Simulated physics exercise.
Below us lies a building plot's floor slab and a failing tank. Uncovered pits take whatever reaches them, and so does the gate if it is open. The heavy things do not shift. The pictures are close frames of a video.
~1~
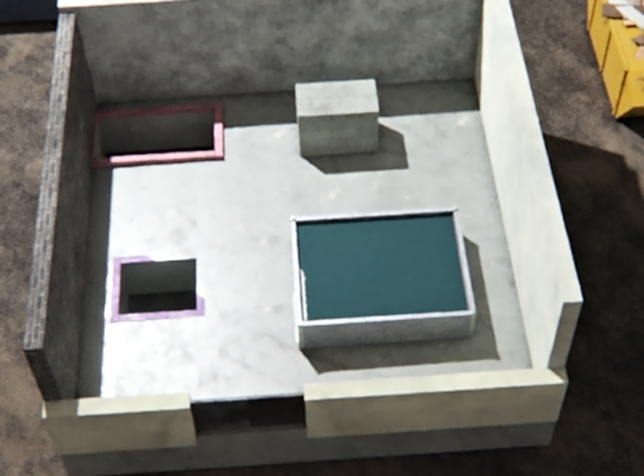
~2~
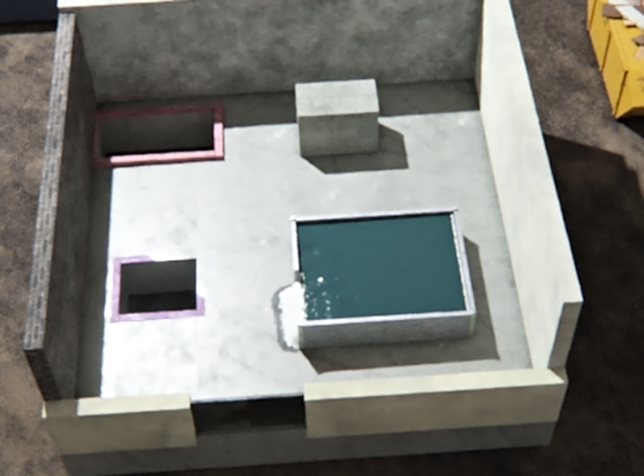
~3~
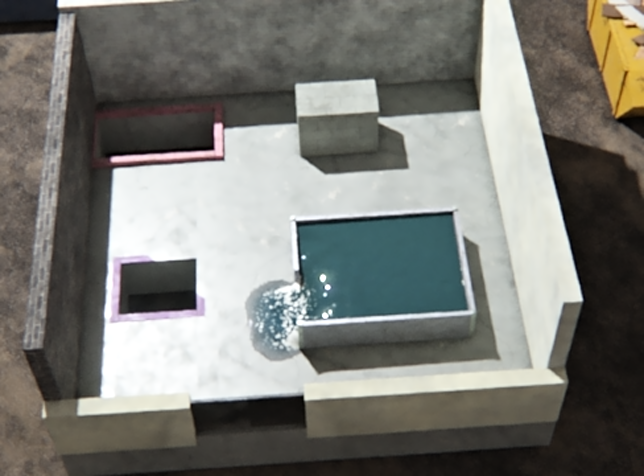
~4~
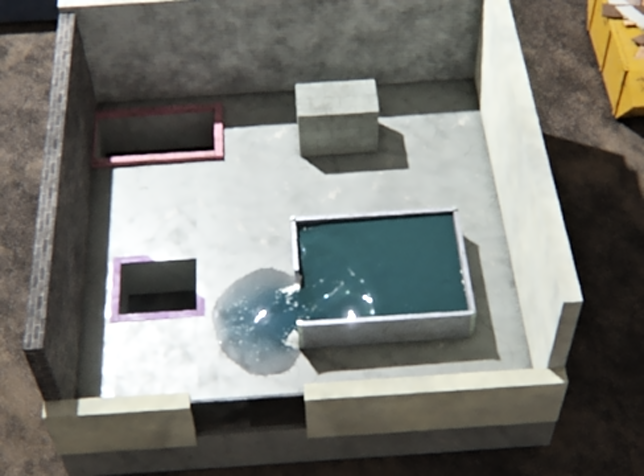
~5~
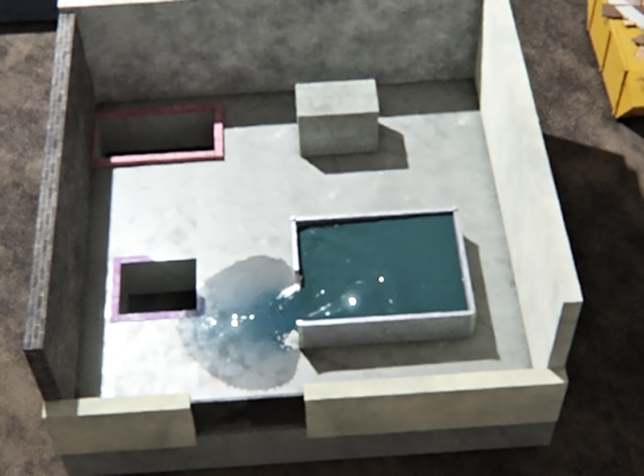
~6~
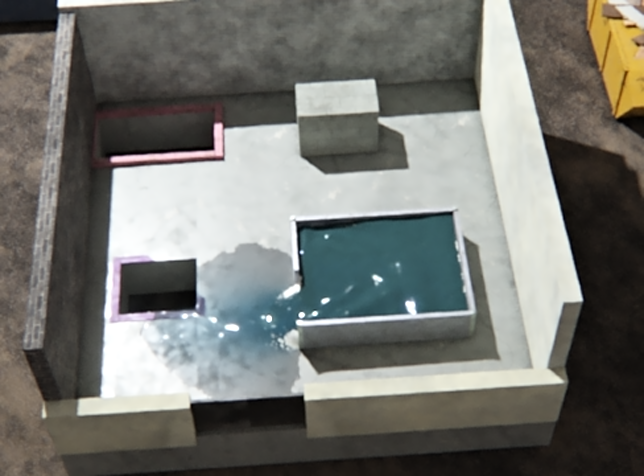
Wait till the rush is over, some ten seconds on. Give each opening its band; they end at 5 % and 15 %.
In the end: The gate takes not even 5 %; the purple pit takes above 15 %; the pink pit takes not even 5 %.
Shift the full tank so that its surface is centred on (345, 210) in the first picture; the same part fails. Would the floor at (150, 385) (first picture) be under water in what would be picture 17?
There: Flooded.
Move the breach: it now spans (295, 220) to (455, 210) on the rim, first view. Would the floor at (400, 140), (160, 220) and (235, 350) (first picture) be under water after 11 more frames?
As listed: Covered, dry, dry.
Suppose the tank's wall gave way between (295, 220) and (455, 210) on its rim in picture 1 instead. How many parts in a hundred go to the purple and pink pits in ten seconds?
Roughly, in per cent: Purple 20, pink 10.
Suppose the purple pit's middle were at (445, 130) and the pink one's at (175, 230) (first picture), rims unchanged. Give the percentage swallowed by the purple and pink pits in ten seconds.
In per cent: Purple 0, pink 6.
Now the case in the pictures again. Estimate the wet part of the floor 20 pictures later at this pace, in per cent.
Roughly 30 per cent.
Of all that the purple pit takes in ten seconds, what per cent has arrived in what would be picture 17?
I make it 15 per cent.
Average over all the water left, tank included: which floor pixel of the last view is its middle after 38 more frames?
Close to (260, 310).
A moment on, water covers 20 % of the floor; the gate 0 %, the purple pit 3 %, the pink pit 0 %.
Next, water covers 25 % of the floor; the gate 0 %, the purple pit 7 %, the pink pit 0 %.
Then, water covers 30 % of the floor; the gate 0 %, the purple pit 13 %, the pink pit 0 %.
Later, water covers 40 % of the floor; the gate 0 %, the purple pit 29 %, the pink pit 0 %.
In the end, water covers 65 % of the floor; the gate 0 %, the purple pit 43 %, the pink pit 0 %.
